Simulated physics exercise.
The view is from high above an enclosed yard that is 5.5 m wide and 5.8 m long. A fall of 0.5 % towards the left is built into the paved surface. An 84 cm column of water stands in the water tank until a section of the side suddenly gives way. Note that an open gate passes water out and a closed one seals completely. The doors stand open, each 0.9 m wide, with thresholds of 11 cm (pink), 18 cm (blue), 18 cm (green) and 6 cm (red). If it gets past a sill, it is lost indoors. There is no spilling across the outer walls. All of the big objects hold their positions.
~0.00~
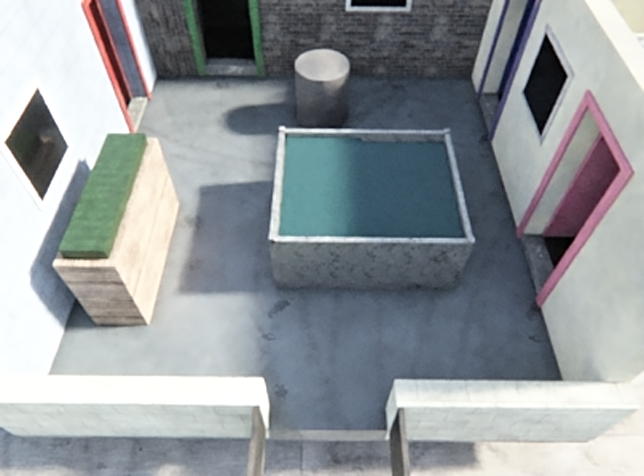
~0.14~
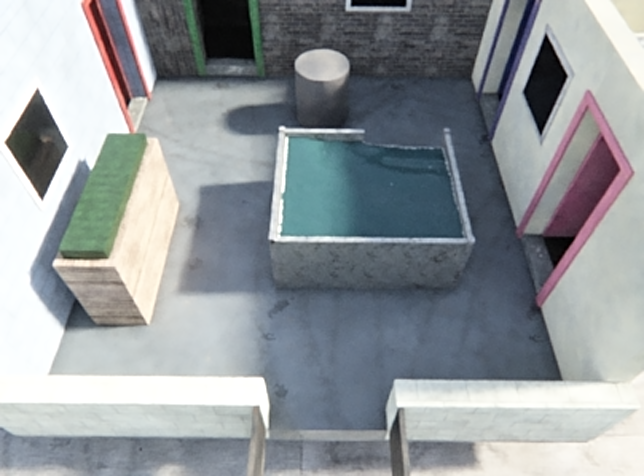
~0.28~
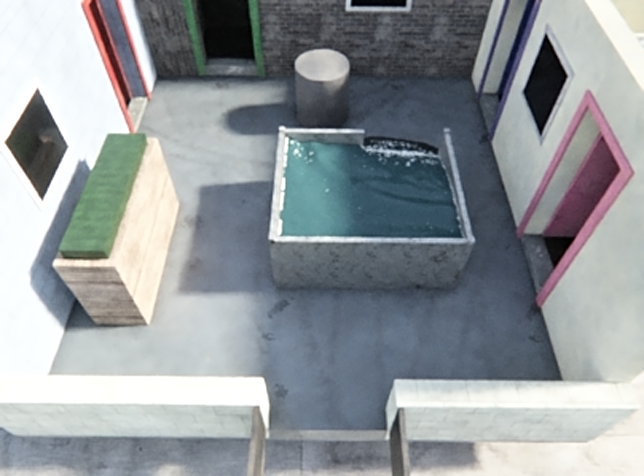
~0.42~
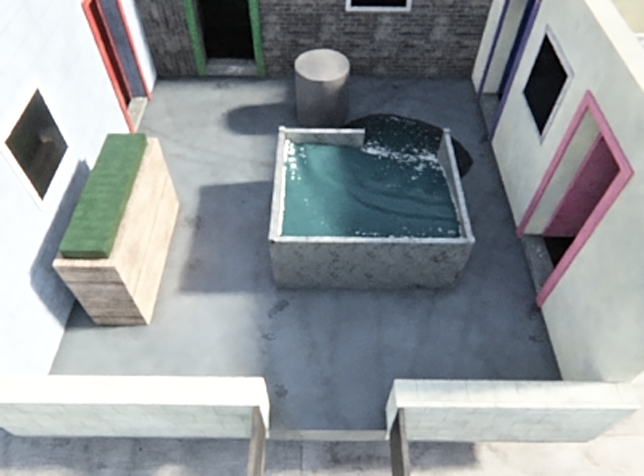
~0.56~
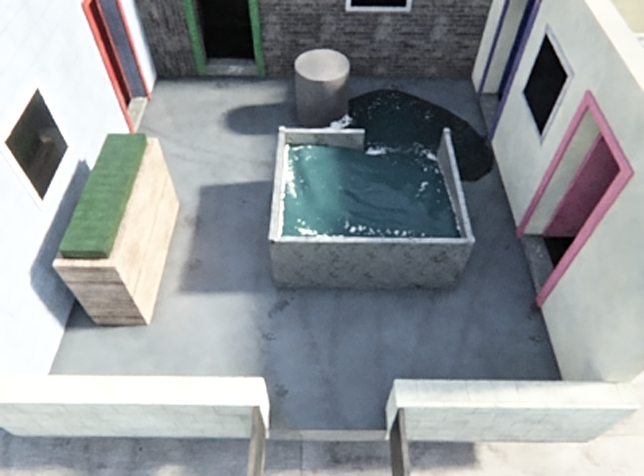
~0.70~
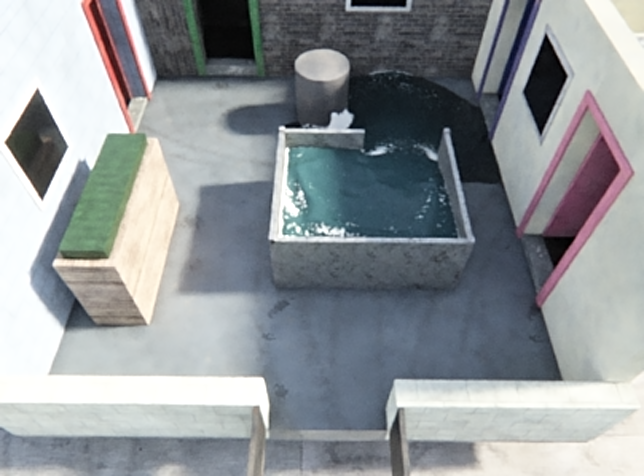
Water lies still in a pale stone tank in a paved yard seen from high above, then pours through a gap in the tank's far side. A green-topped wooden block stands left, a grey cylinder behind, and red, green, blue and pink doorframes line the walls. The dark sheet spreads across the floor behind the tank, reaching the back wall and right side, while the camera stays still.
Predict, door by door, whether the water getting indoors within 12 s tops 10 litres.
Prediction: At the pink door it falls short; at the blue door it tops it; at the green door it falls short; at the red door it tops it.
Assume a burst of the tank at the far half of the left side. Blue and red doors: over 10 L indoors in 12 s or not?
Short answer, against that limit: Blue is fine, red overshoots.
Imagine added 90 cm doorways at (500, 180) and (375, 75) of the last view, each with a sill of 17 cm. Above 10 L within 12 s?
Order as listed: Respected and surpassed.
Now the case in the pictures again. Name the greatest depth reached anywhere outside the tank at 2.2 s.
Roughly 42 cm.
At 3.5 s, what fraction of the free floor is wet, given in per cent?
About 55 per cent.
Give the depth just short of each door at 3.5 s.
Depths in centimetres - pink: 3, blue: 24, green: 9, red: 21.
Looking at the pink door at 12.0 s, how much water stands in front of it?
About 7.5 cm deep.
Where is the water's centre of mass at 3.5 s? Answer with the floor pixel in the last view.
Around (358, 149) in the last picture.
After 1.4 s water covers 30 % of the floor and is deepest (63 cm) near (467, 77); pink door not reached, blue door 28 cm at the sill, 1 L in, green door not reached, red door not reached.
After 2.2 s water covers 45 % of the floor and is deepest (42 cm) near (365, 96); pink door not reached, blue door 31 cm at the sill, 30 L in, green door 6 cm at the sill, 0 L in, red door 2 cm at the sill, 0 L in.
After 3.5 s water covers 55 % of the floor and is deepest (31 cm) near (374, 77); pink door 3 cm at the sill, 0 L in, blue door 24 cm at the sill, 95 L in, green door 9 cm at the sill, 0 L in, red door 21 cm at the sill, 43 L in.
After 7.0 s water covers 95 % of the floor and is deepest (19 cm) near (45, 386); pink door 5 cm at the sill, 0 L in, blue door 14 cm at the sill, 117 L in, green door 6 cm at the sill, 0 L in, red door 15 cm at the sill, 200 L in.
After 12.0 s water covers 100 % of the floor and is deepest (14 cm) near (173, 273); pink door 7 cm at the sill, 0 L in, blue door 7 cm at the sill, 118 L in, green door 9 cm at the sill, 0 L in, red door 10 cm at the sill, 286 L in.
